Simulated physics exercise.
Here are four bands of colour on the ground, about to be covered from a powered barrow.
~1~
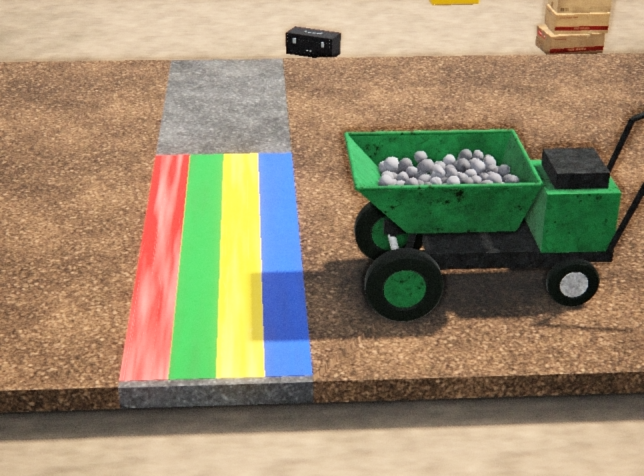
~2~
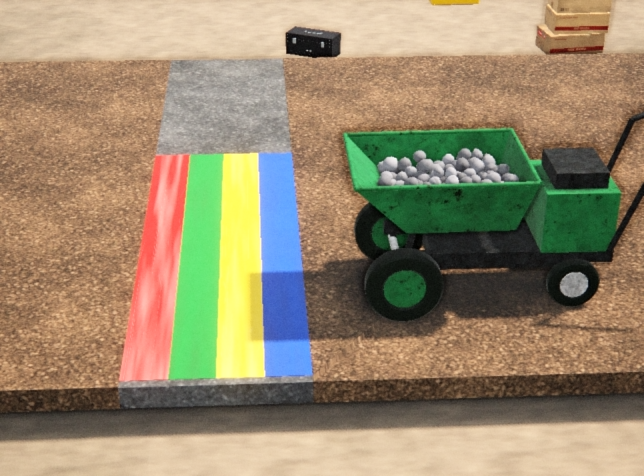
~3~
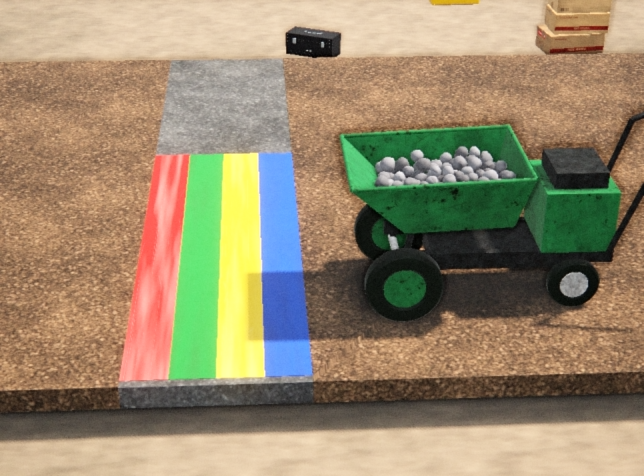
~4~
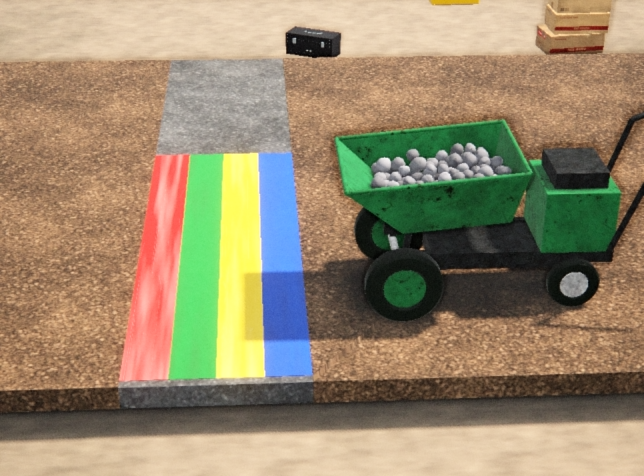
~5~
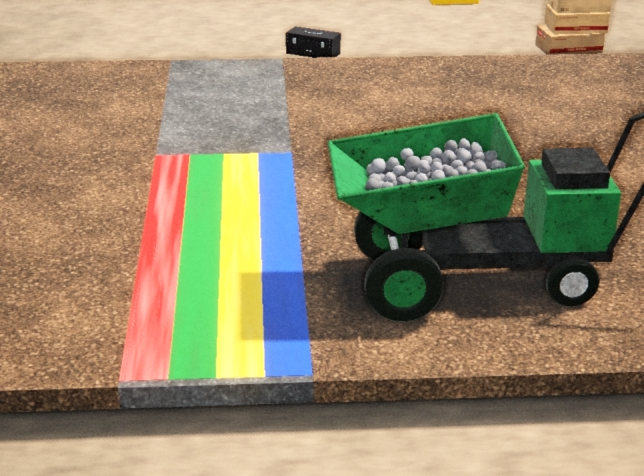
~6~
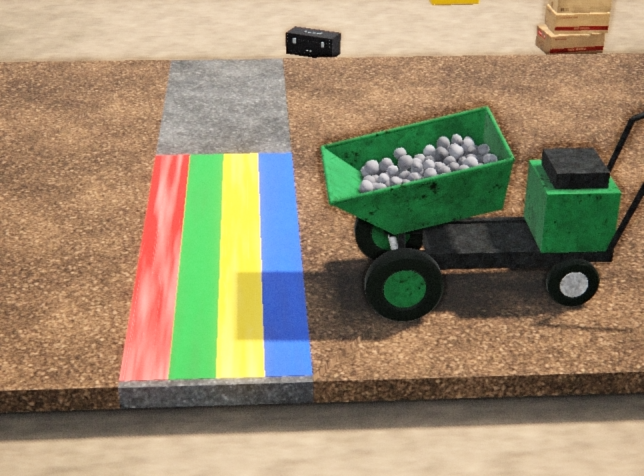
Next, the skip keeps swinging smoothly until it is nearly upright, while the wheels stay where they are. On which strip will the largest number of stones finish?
The largest number finish on the yellow strip.
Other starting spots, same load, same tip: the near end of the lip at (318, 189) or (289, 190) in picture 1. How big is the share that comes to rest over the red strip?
20 % and 40 %, in that order.
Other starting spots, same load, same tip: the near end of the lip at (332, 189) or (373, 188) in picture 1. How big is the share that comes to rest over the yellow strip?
30 and 40 in a hundred, in that order.
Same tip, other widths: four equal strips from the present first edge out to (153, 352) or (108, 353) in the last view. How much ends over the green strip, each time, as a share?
The first painting gives around 30 per cent, the second around 20 per cent.
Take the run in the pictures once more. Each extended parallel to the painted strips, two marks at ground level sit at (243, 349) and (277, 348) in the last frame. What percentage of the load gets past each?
First 60 in a hundred, second 90 in a hundred.
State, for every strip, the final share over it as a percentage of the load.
The blue strip takes 20 per cent, the yellow strip 40, the green strip 25 and the red strip 5.
Just after the last frame, skip tipped well over; every one in the skip.
A moment on, skip tipped steeply; the larger part in the skip; about a tenth over the blue strip; roughly a quarter over the yellow strip.
Further on, skip tipped right over; about a tenth in the skip; about a tenth over the blue strip; roughly a third over the yellow strip; roughly a quarter over the green strip; about a tenth over the red strip; just a few off the paint.
When it is over, skip tipped right over; about a tenth in the skip; roughly a quarter over the blue strip; roughly a third over the yellow strip; roughly a quarter over the green strip; about a tenth over the red strip; about a tenth off the paint.
